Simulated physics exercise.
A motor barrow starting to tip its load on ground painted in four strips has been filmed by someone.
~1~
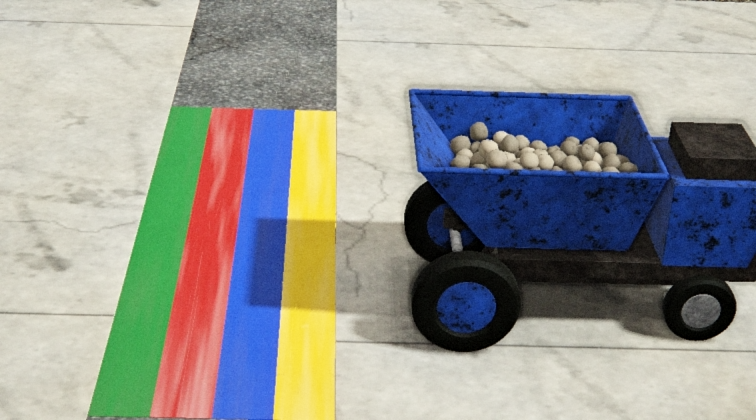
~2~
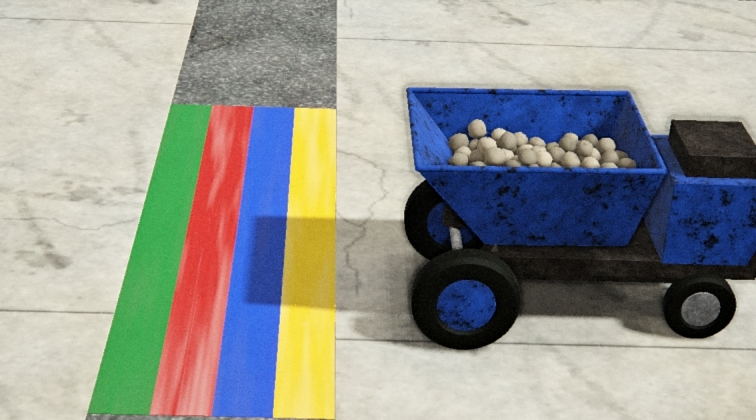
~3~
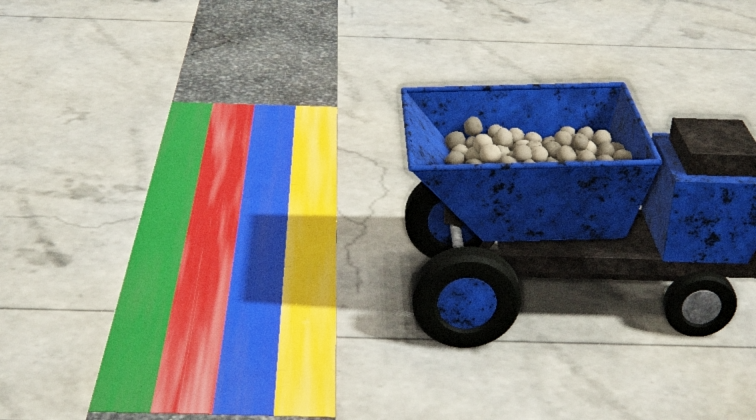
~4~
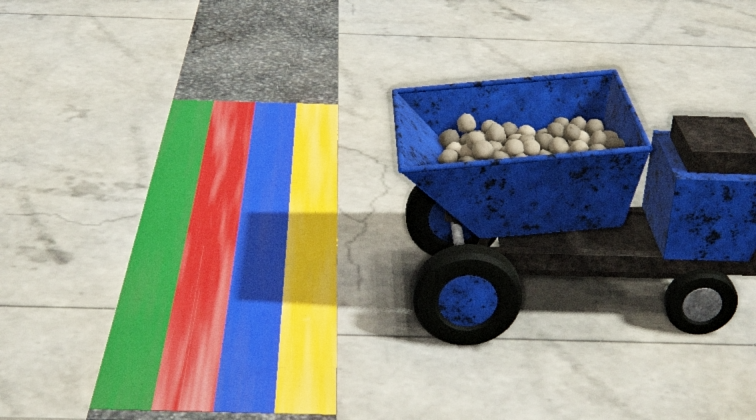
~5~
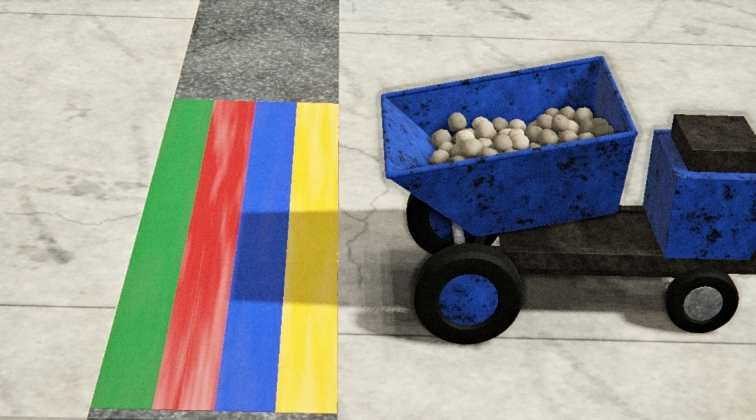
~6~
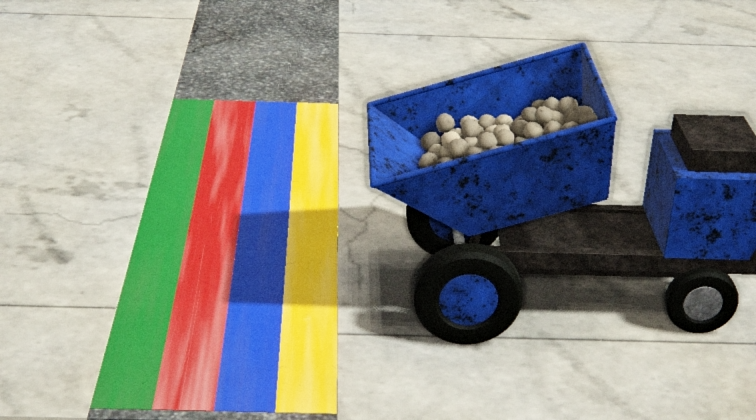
A blue toy-like truck loaded with pale round pebbles sat still beside green, red, blue and yellow strips while its skip slowly tilted, the front end rising and the left lip dipping slightly.
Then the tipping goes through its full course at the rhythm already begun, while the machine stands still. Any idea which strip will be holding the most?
Most likely the blue strip.
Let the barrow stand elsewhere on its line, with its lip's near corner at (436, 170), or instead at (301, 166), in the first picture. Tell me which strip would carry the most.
Result, place 1: That blue strip; place 2: The strip in green.
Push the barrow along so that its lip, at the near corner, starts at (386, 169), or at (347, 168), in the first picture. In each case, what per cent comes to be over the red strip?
In turn, around 30 per cent and 30 per cent.
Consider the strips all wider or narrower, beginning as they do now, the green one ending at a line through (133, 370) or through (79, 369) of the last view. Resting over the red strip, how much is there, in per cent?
Near 30 and 20 in a hundred.
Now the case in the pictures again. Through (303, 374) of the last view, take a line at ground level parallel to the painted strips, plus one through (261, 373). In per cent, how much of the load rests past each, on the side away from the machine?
80 % and 60 %, in that order.
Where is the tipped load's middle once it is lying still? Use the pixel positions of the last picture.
Somewhere around (240, 281) in the final view.
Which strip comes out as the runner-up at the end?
Behind the top strip comes red.
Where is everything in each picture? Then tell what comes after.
In the first picture, lip of the skip near (421, 170), level; top of the load near (544, 163), river pebbles; yellow strip near (306, 376); blue strip near (247, 375); red strip near (188, 374); green strip near (129, 372).
In the second picture, lip of the skip near (418, 168), level; top of the load near (542, 160).
In the third picture, lip of the skip near (412, 169), tipped barely; top of the load near (551, 167).
In the fourth picture, lip of the skip near (402, 171), tipped a little; top of the load near (559, 147).
In the fifth picture, lip of the skip near (389, 176), tipped a little; top of the load near (558, 146).
In the sixth picture, lip of the skip near (373, 185), tipped clearly; top of the load near (564, 138); yellow strip near (308, 369); blue strip near (249, 367); red strip near (190, 366); green strip near (131, 365).
Shortly afterwards, skip tipped steeply; the whole lot in the skip.
Next, skip tipped right over; near two thirds in the skip; a little over the yellow strip; near a quarter over the blue strip; a little over the red strip.
Some moments later, skip tipped right over; near a quarter in the skip; a little over the yellow strip; near a third over the blue strip; near a quarter over the red strip; a little over the green strip; a little off the paint.
In the end, skip tipped right over; near a quarter in the skip; a little over the yellow strip; near a third over the blue strip; near a quarter over the red strip; a little over the green strip; a little off the paint.
